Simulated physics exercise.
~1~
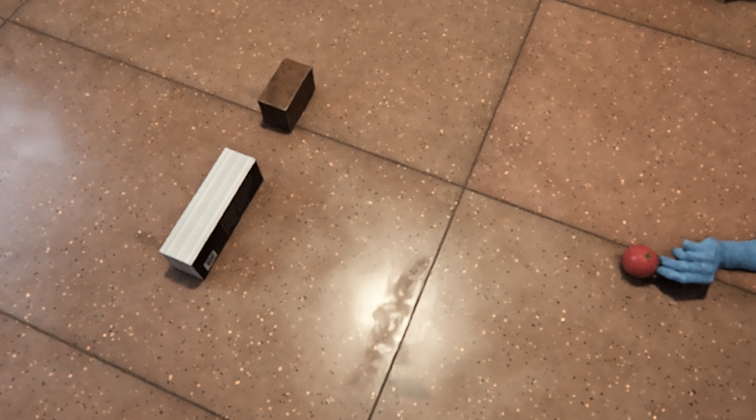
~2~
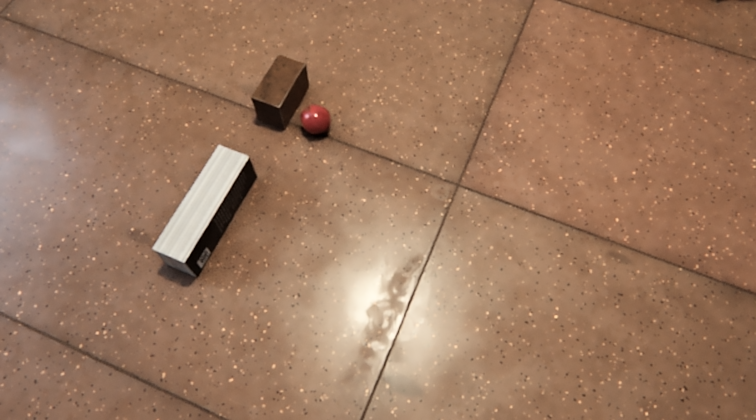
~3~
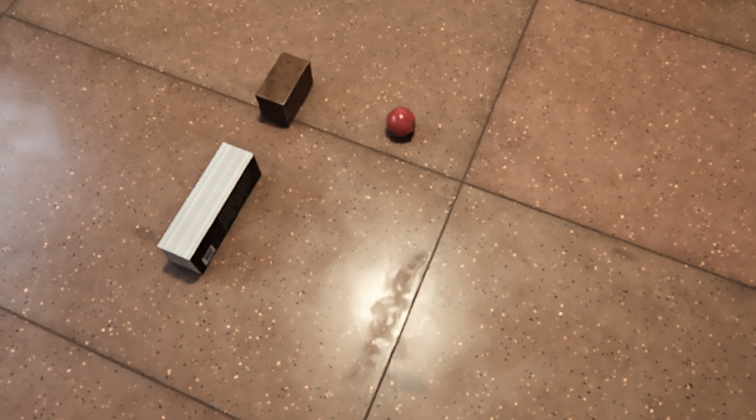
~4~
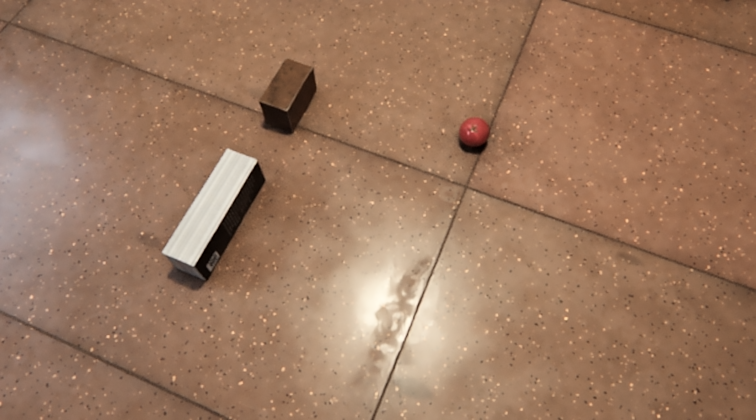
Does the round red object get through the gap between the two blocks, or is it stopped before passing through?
It is stopped before passing through. It gets as far as the brown block, then comes back to the right.
